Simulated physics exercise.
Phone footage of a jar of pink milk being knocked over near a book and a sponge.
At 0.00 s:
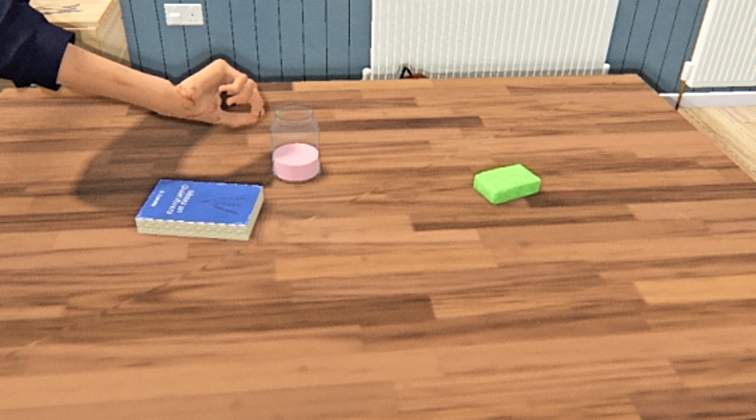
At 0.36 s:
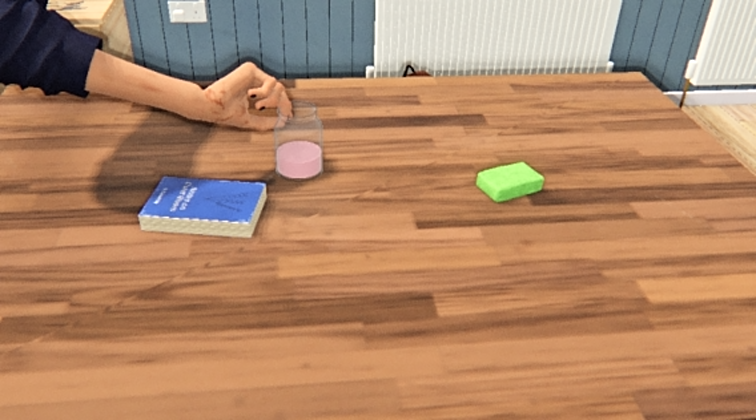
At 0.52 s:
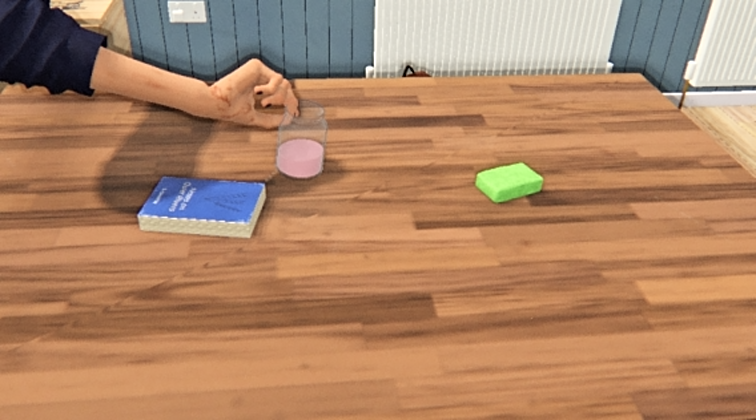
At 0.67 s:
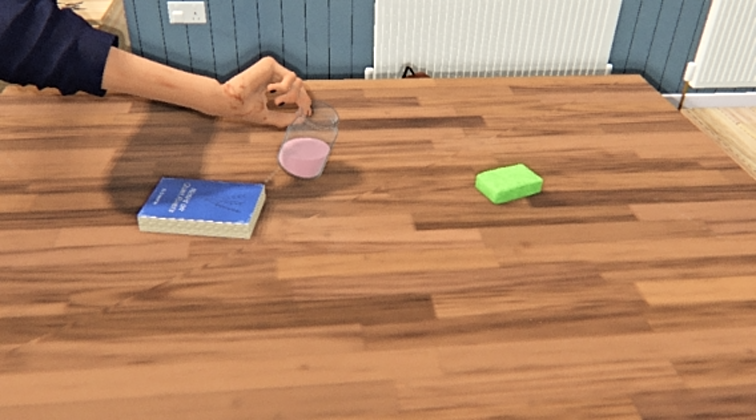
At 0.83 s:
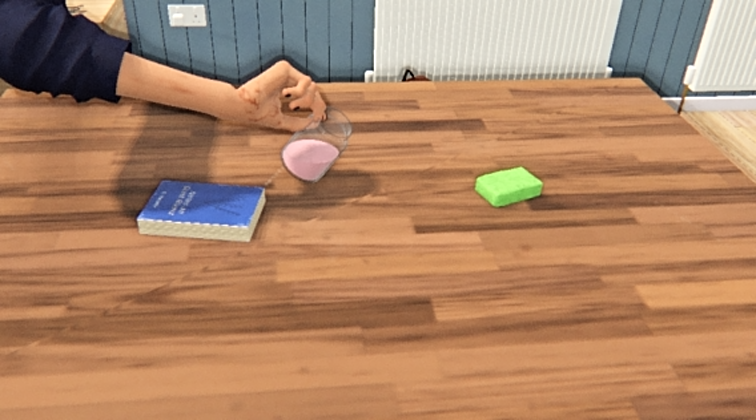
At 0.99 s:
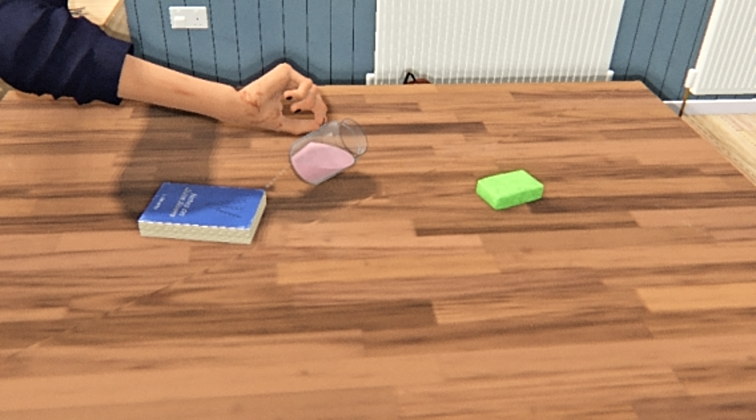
On a wooden tabletop, a clear jar partly filled with pink liquid stands upright between a blue book on the left and a green sponge on the right. A hand reaches in from the left and pushes the jar near its top, and it leans further and further rightward, the pink liquid shifting inside.
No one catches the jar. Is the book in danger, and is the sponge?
Result: The book stays free of the spill, the sponge is moistened.
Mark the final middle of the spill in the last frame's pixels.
Roughly at (502, 238).
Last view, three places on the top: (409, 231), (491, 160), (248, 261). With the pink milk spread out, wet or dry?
Checking each in turn gives in the spill, out of the spill and out of the spill.
After 1.6 s, the puddle covers about as much as a plate; the book is dry; the sponge is wet.
After 3.6 s, the puddle covers about as much as a plate; the book is dry; the sponge is wet.
